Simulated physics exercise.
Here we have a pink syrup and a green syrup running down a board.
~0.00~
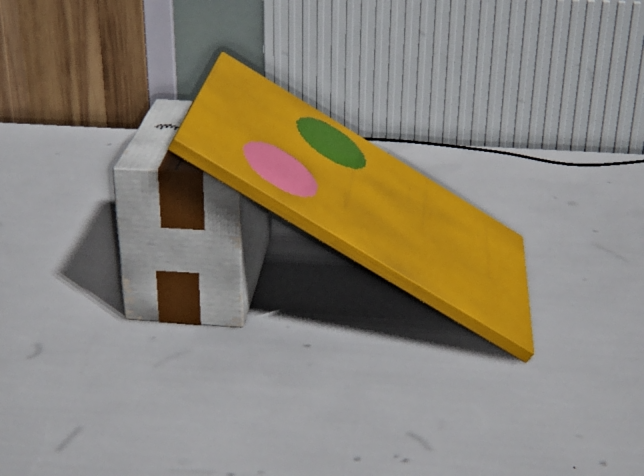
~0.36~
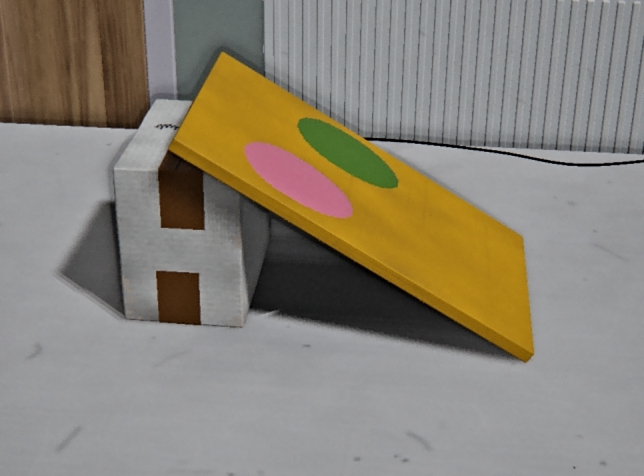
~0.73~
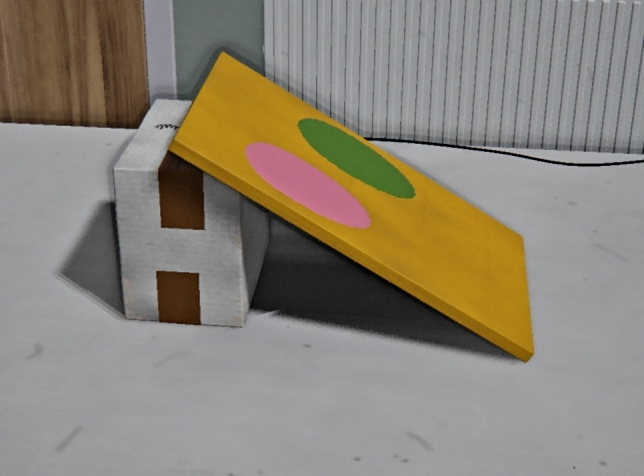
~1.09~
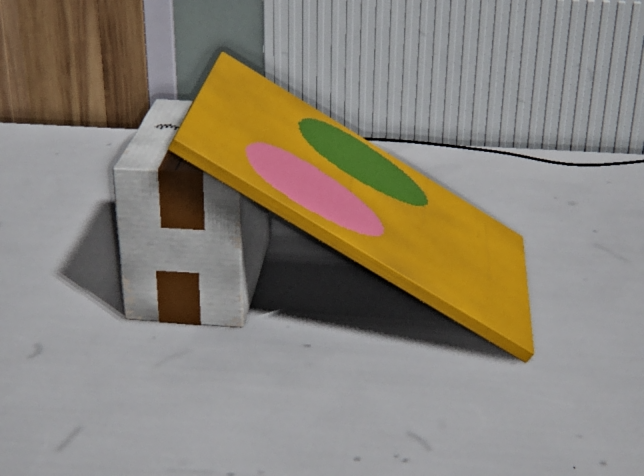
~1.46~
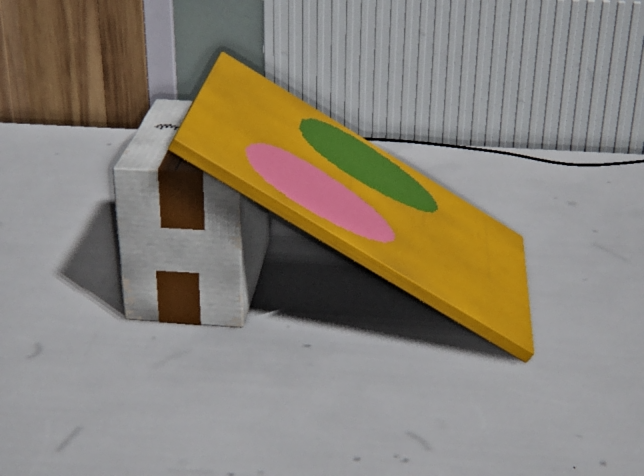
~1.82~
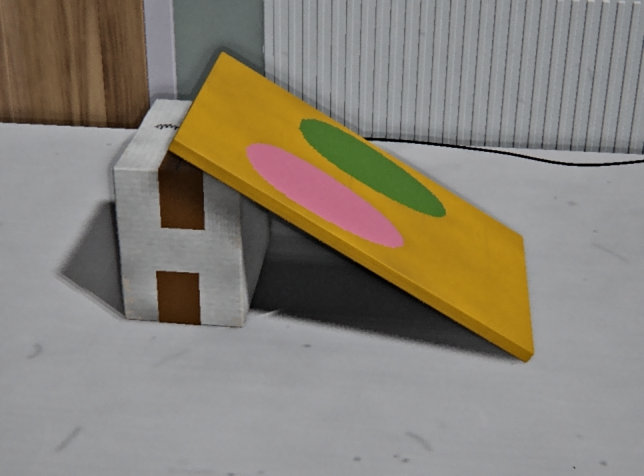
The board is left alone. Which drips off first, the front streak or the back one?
First at the edge is the farther one.
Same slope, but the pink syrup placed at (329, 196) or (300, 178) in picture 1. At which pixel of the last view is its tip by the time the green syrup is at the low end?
One: (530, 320). Two: (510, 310).
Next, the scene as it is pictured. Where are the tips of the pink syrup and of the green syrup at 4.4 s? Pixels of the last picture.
In turn (444, 265) and (485, 235).
Around 4.4 s, the pink syrup is three quarters of the way down; the green syrup is close to the edge.
Around 8.4 s, the pink syrup is three quarters of the way down; the green syrup is at the low edge.
